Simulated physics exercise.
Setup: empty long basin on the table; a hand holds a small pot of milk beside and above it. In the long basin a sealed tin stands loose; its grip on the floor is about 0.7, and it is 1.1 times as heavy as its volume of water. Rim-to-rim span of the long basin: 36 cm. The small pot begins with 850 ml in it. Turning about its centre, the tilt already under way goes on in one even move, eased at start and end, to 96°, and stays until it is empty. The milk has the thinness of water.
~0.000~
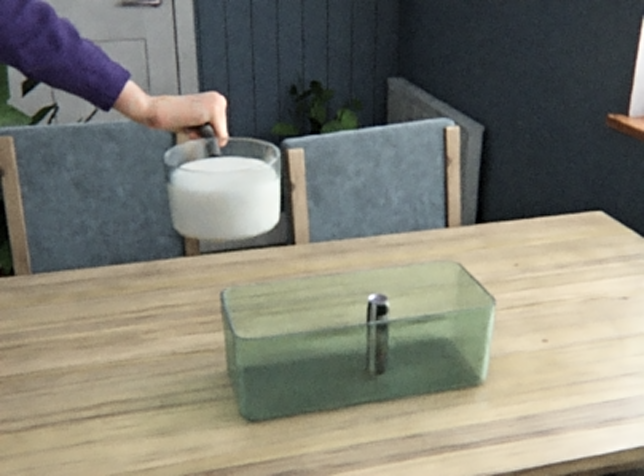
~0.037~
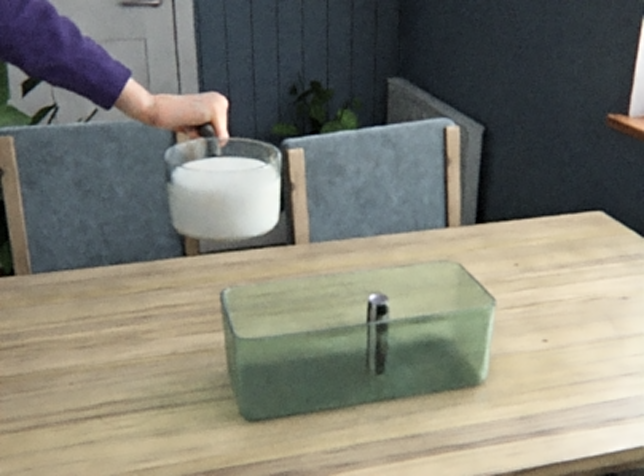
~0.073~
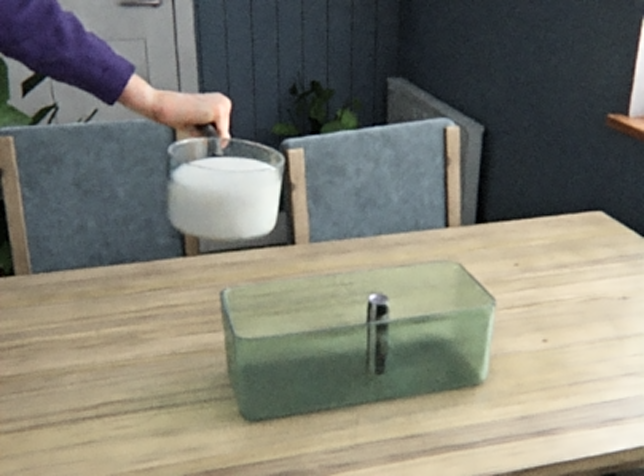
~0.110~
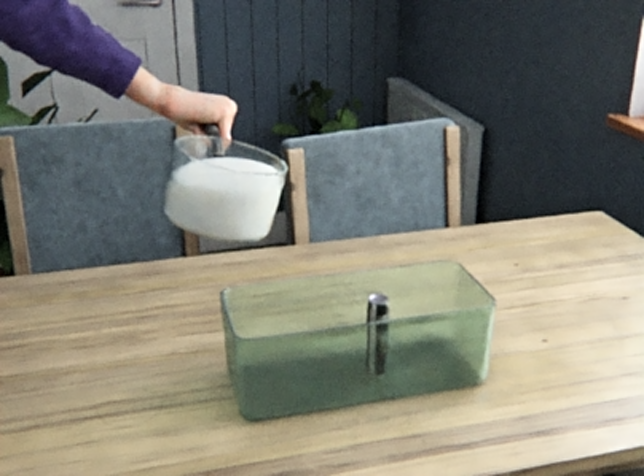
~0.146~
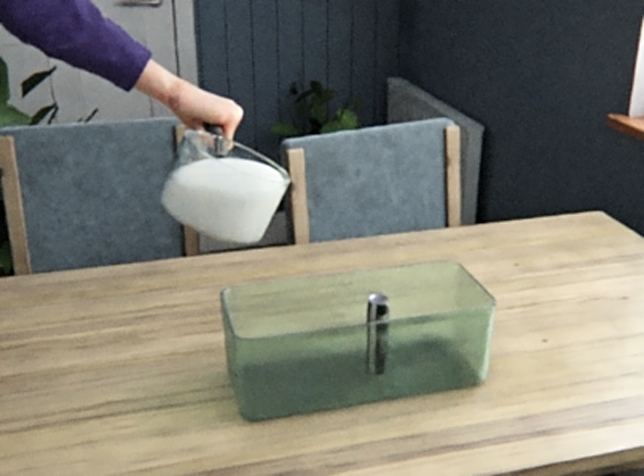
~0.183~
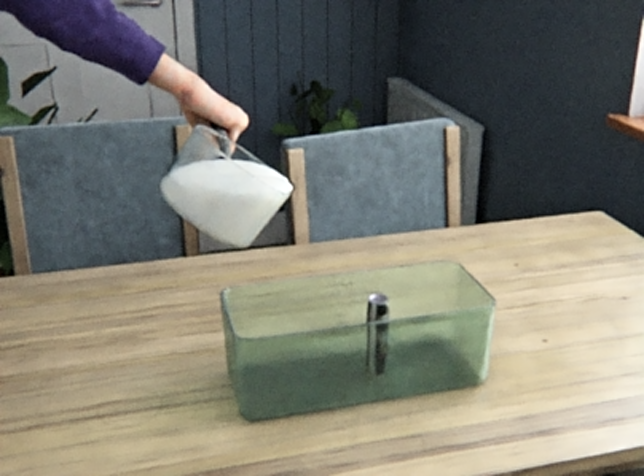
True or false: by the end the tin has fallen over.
False.
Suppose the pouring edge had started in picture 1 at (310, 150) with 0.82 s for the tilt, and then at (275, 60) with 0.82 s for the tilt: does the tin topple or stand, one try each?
In the first try it comes down; in the second it comes down.
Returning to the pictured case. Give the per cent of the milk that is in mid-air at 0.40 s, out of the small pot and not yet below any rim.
I'd say close to 48 per cent.
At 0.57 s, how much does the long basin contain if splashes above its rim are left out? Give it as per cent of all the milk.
Near 68 in a hundred.
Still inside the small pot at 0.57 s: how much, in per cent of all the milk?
Close to 14 in a hundred.
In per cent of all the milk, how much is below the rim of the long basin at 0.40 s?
Some 10 per cent.
After 0.40 s the tilt is 96° and 41 per cent is still to pour; the tin stands where it began.
After 0.57 s the tilt is 96° and 14 per cent is still to pour; the tin stands where it began.
After 0.74 s the tilt is 96° and 6 per cent is still to pour; the tin stands where it began.
After 0.92 s the tilt is 96° and 2 per cent is still to pour; the tin stands where it began.
In the end the tin stands where it began.
